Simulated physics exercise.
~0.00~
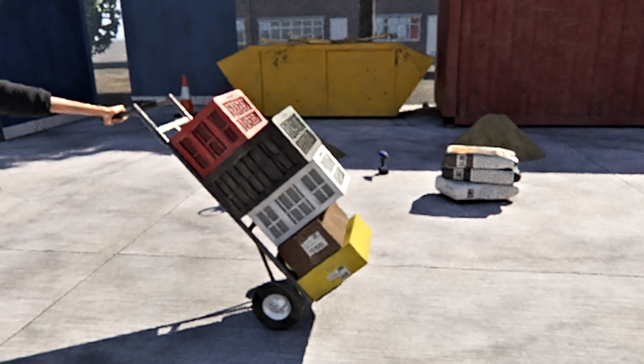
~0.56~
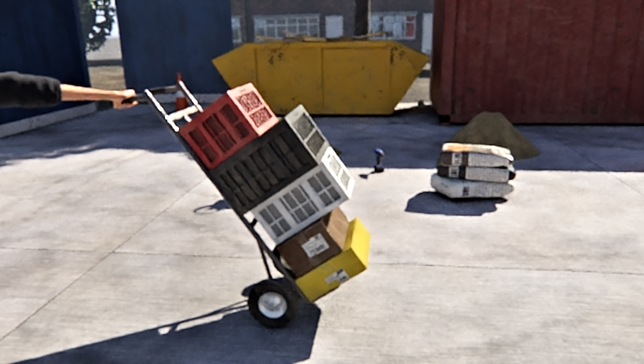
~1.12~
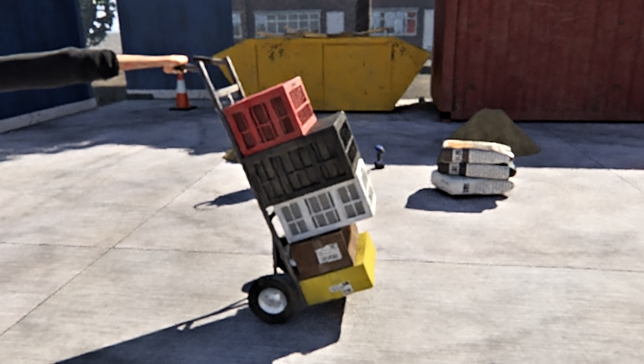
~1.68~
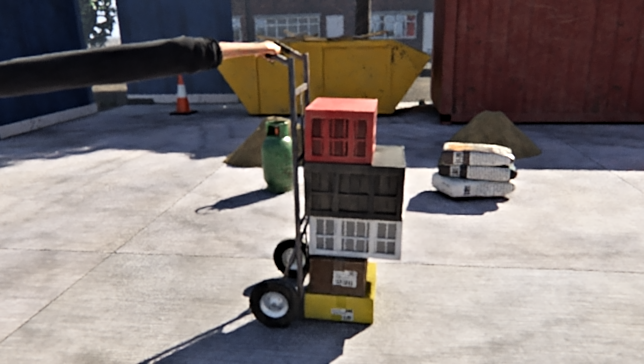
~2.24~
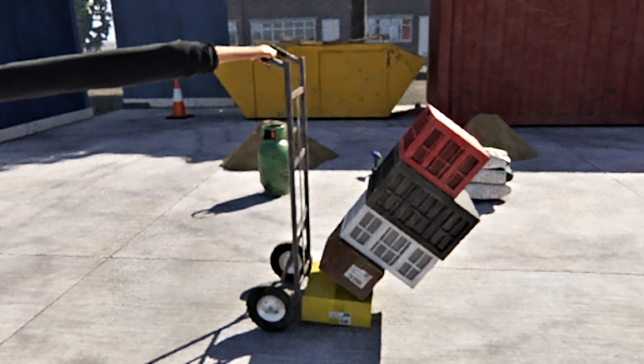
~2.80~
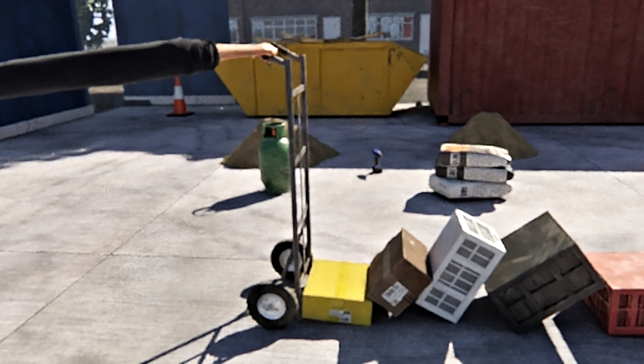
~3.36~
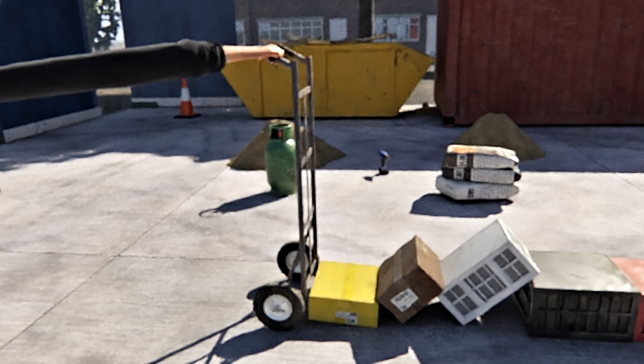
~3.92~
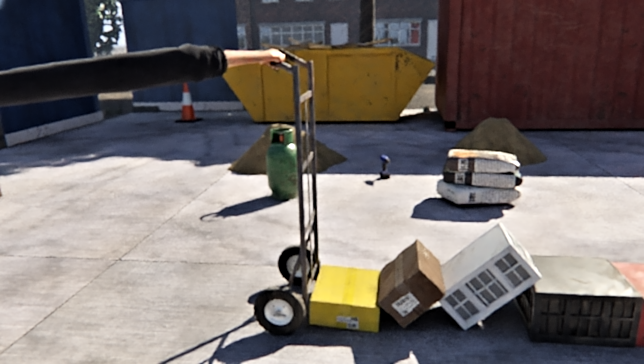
A hand truck stacked with loose boxes and crates leans back toward an outstretched arm at the left of a sunlit concrete yard, seen from the side by a slightly swaying camera. A red crate tops black and white ones, above a brown parcel and a yellow one, with a yellow skip and dark containers behind. The arm swings the truck forward until it stands upright and stops. The stack keeps going, pitching over to the right. The crates tumble to the ground in a row, the brown parcel tips over beside the white crate, and only the yellow parcel stays seated.
